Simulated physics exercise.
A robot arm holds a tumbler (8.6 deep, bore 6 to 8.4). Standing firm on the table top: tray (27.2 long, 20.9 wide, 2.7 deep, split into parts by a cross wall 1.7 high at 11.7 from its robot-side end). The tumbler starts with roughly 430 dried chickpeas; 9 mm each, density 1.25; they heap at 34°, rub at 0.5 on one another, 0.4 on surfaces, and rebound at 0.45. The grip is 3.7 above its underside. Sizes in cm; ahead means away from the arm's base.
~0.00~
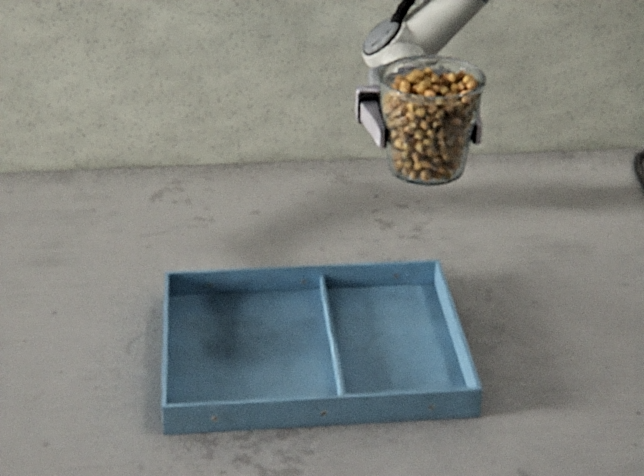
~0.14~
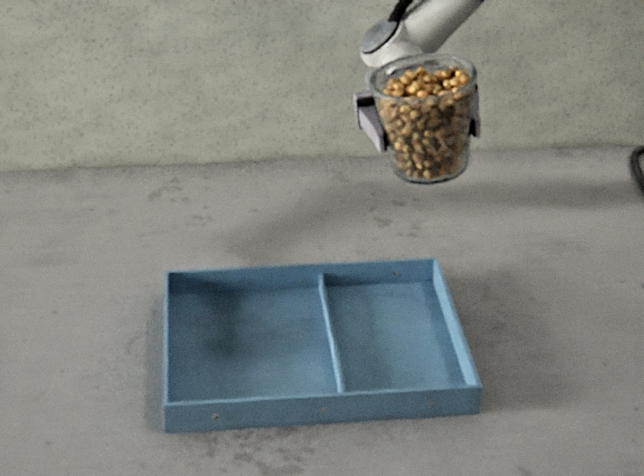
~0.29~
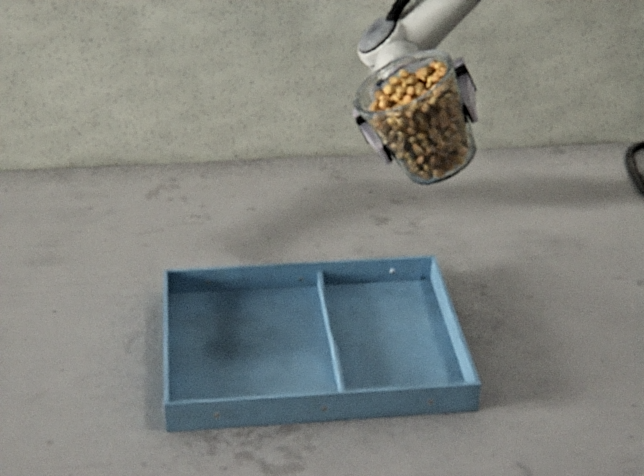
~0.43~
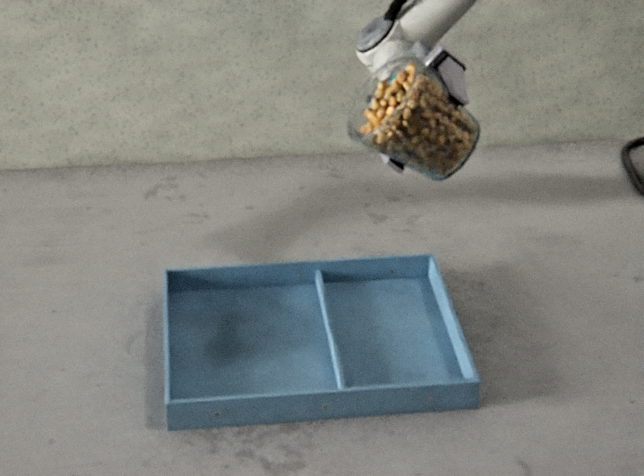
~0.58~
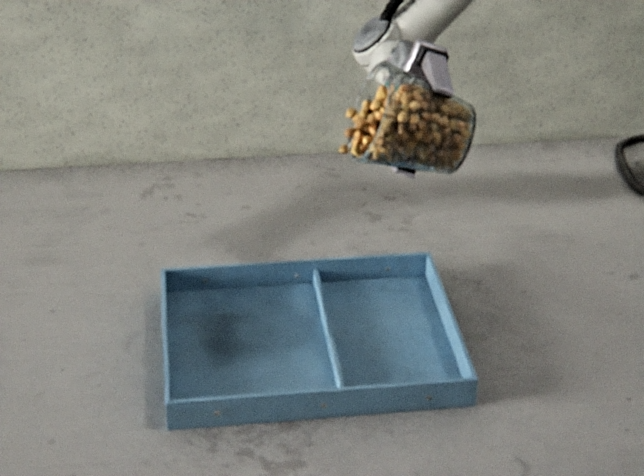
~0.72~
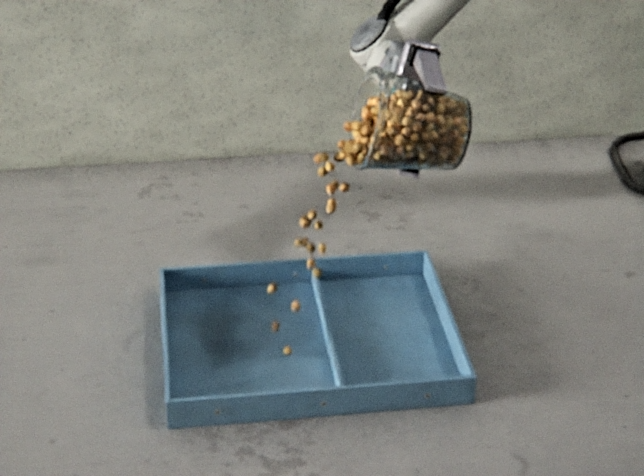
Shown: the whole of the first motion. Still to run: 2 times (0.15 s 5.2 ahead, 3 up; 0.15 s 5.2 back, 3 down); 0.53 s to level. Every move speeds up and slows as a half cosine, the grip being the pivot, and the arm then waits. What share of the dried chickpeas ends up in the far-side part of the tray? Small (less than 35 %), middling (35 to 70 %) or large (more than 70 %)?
Answer: Large; more than 70 % of the dried chickpeas finish in the far-side part of the tray.
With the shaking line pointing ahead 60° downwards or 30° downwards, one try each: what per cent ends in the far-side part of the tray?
About 35 and 55 per cent.
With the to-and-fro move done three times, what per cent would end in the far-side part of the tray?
Then about 90 per cent.
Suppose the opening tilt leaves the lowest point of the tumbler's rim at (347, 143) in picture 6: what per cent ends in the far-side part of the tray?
Some 60 per cent.
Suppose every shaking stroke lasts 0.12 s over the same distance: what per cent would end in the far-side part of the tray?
It would be near 75 per cent.
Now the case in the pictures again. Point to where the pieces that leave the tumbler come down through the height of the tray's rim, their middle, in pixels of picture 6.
Near (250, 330).
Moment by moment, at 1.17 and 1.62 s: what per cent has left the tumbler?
In turn: 80, 95.
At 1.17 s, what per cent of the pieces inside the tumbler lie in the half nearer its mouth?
Roughly 45 per cent.
After 1.17 s, tilted 76° forward, highest piece 26 above the table; 318 in the far-side part, 84 in the tumbler, 12 in the robot-side part, 2 on the table or floor, 14 in flight or on a rim.
After 1.62 s, tilted 29° forward, highest piece 23 above the table; 369 in the far-side part, 27 in the tumbler, 22 in the robot-side part, 12 on the table or floor.
After 2.05 s, level, highest piece 22 above the table; 369 in the far-side part, 27 in the tumbler, 22 in the robot-side part, 12 on the table or floor.
After 3.10 s, level, highest piece 22 above the table; 369 in the far-side part, 27 in the tumbler, 22 in the robot-side part, 12 on the table or floor.
At rest, 369 in the far-side part, 27 in the tumbler, 22 in the robot-side part, 12 on the table or floor. That is 86 % in the far-side part of the tray.
